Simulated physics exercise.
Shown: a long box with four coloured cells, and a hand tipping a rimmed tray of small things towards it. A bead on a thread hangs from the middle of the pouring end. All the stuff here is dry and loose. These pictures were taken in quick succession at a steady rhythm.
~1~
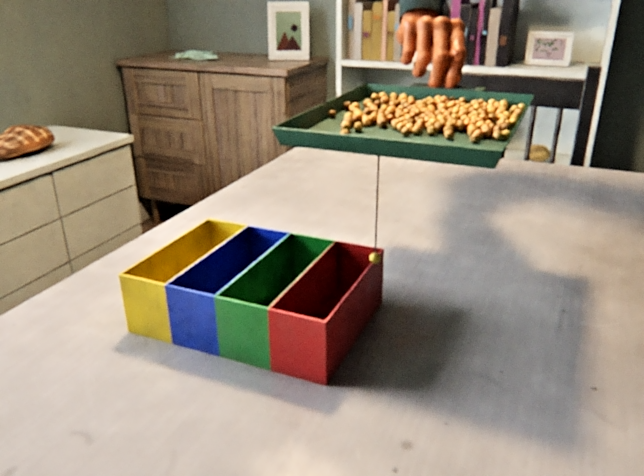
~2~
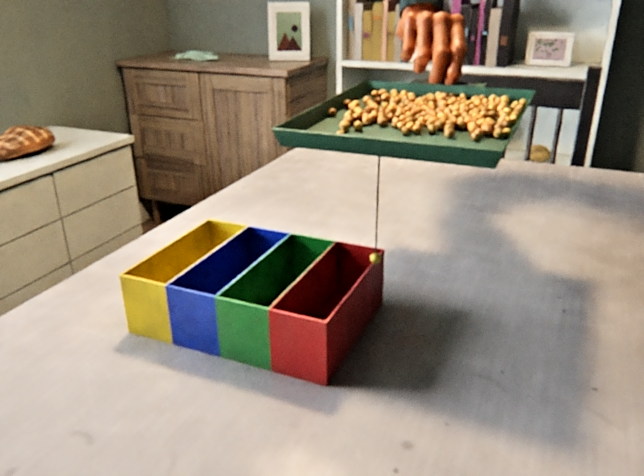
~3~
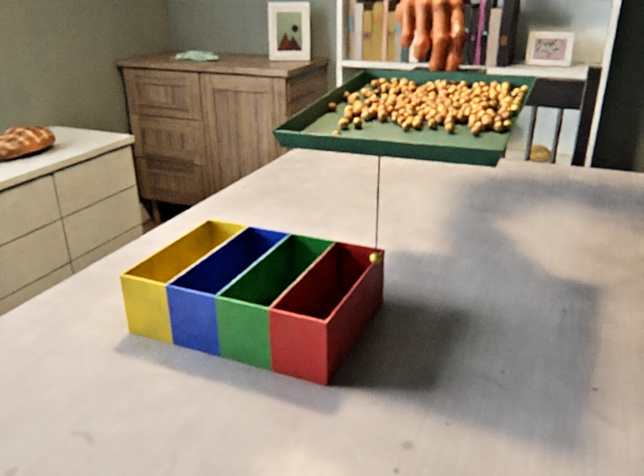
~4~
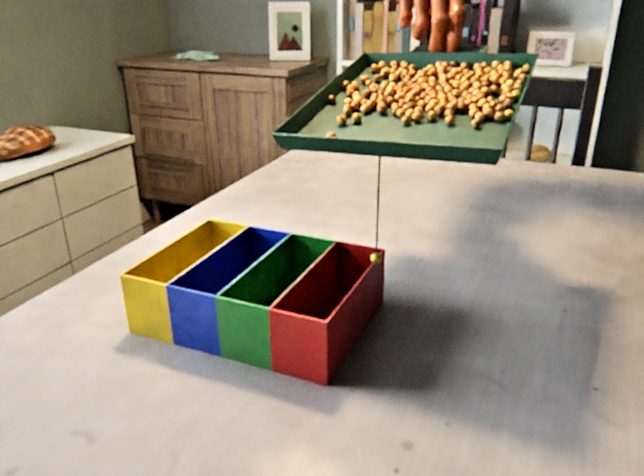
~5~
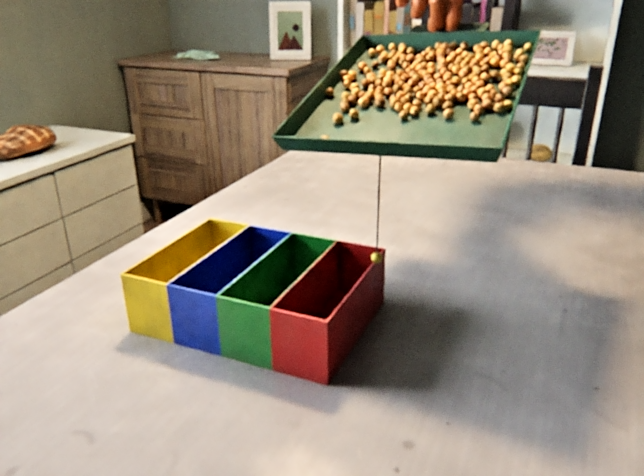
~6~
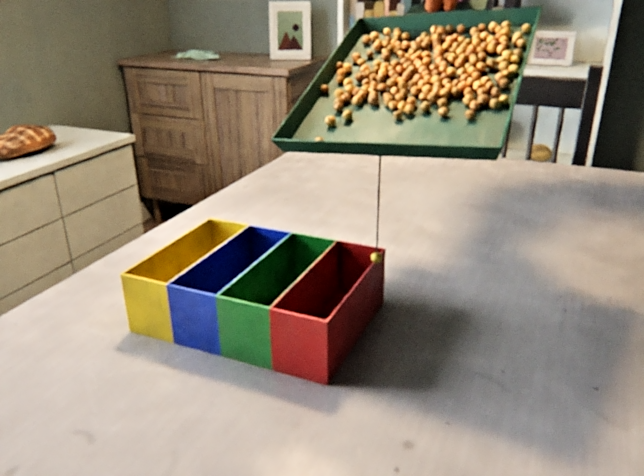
Hand raising the far side of a green tray, wooden beads shifting within it, behind a box with four coloured cells.
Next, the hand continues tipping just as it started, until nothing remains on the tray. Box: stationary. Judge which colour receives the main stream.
Receiving the main stream: Green.
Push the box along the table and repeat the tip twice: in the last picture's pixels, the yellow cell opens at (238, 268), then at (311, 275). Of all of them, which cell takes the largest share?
Try 1 - blue. Try 2 - yellow.
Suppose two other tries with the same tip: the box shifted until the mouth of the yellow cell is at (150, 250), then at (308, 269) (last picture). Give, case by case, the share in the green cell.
Roughly 20% the first time and 10% the second time.
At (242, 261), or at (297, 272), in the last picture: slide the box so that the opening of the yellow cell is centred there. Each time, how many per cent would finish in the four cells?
It comes to about 90 per cent the first time and about 70 per cent the second.
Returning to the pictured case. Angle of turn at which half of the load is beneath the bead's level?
About 70° of tilt.
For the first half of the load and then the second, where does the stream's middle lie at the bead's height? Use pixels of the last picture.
Close to (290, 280), then close to (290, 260).
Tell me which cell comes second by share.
Second place goes to red.
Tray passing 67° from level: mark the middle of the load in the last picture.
Centre estimate: (301, 238).
Soon after the last picture, tray tipped steeply; about a third on the tray; a small part in the green cell; a small part in the red cell; a small part in the blue cell; about a third falling or outside the box.
A little later, tray tipped past a quarter turn; about half in the green cell; about a quarter in the red cell; a small part in the blue cell; about a quarter falling or outside the box.
Later still, tray tipped past a quarter turn; about half in the green cell; about a quarter in the red cell; a small part in the blue cell; about a quarter falling or outside the box.
By the end, tray tipped past a quarter turn; about half in the green cell; about a quarter in the red cell; a small part in the blue cell; none in the yellow cell; about a quarter outside the box.
